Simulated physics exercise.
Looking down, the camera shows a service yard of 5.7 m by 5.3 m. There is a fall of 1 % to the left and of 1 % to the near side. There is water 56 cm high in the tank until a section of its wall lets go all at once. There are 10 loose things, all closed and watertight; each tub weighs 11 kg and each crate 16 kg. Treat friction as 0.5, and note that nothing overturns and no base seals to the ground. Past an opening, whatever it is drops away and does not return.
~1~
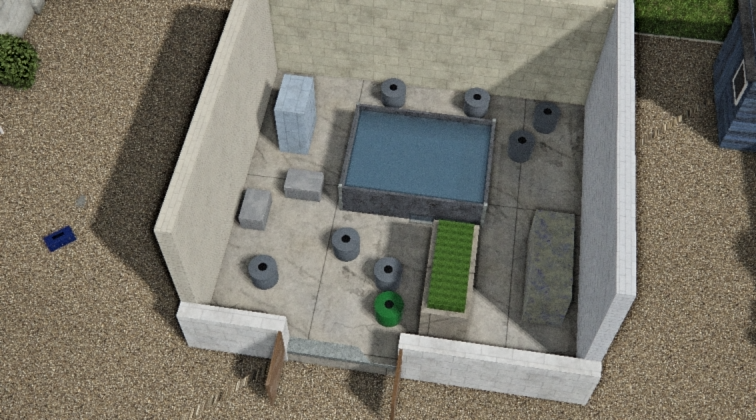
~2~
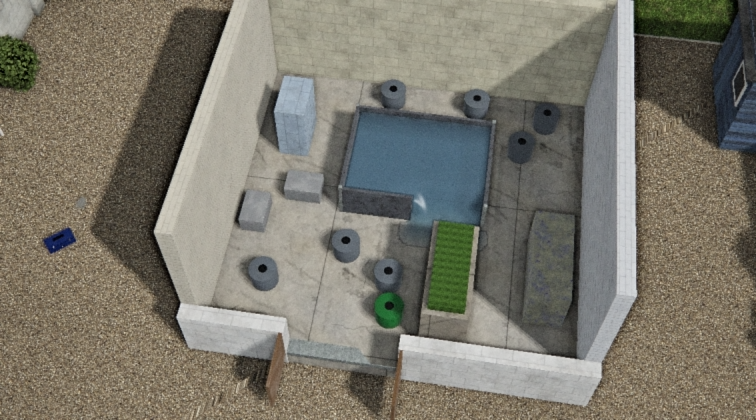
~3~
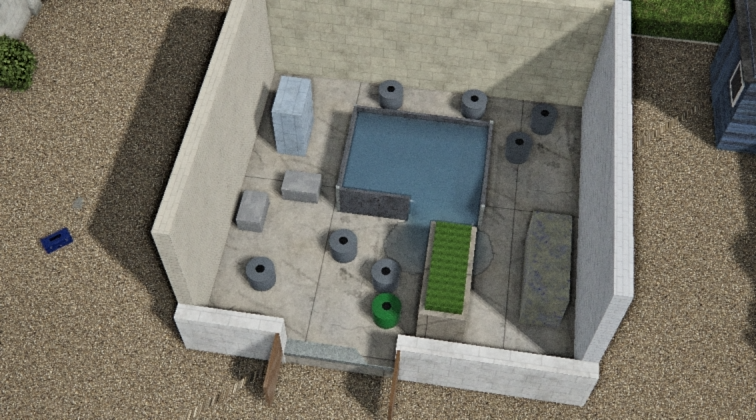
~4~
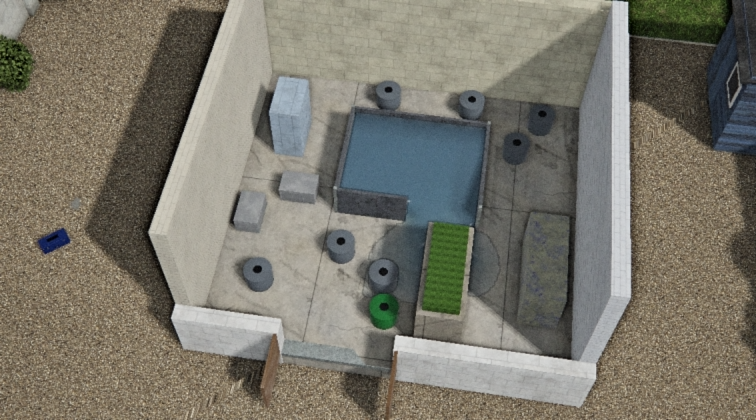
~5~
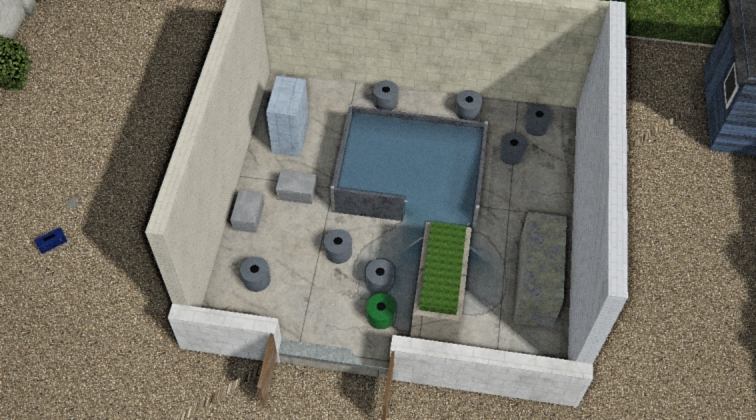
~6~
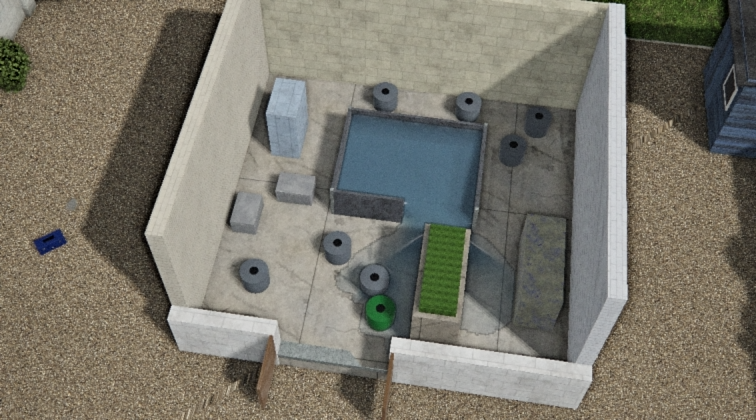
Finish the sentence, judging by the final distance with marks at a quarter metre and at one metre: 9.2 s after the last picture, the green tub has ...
9.2 s after the last picture, the green tub has covered a long distance.
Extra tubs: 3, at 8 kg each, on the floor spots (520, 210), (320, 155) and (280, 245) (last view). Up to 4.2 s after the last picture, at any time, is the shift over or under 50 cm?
Order as asked - farther, not as far, not as far.
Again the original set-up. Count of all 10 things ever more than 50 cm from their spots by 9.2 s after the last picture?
That comes to 7.
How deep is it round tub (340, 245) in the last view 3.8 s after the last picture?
Roughly 7 cm.
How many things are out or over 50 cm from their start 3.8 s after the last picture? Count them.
The number I get is 5.
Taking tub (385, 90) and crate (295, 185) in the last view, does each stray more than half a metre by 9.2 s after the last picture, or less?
The first never reached the threshold, and the second never reached the threshold.
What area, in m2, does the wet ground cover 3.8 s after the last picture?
About 22 m2.
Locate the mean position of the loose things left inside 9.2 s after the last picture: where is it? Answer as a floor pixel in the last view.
Averaged position, last view: Near pixel (361, 161).
Then, 1.2 s after the last picture the green tub has gone out; 1 of 10 are out; 0 afloat.
Then, 3.8 s after the last picture the green tub has gone out; 2 of 10 are out; 1 afloat.
Then, 6.2 s after the last picture the green tub has gone out; 2 of 10 are out; 3 afloat.
Then, 9.2 s after the last picture the green tub has gone out; 2 of 10 are out; 2 afloat.
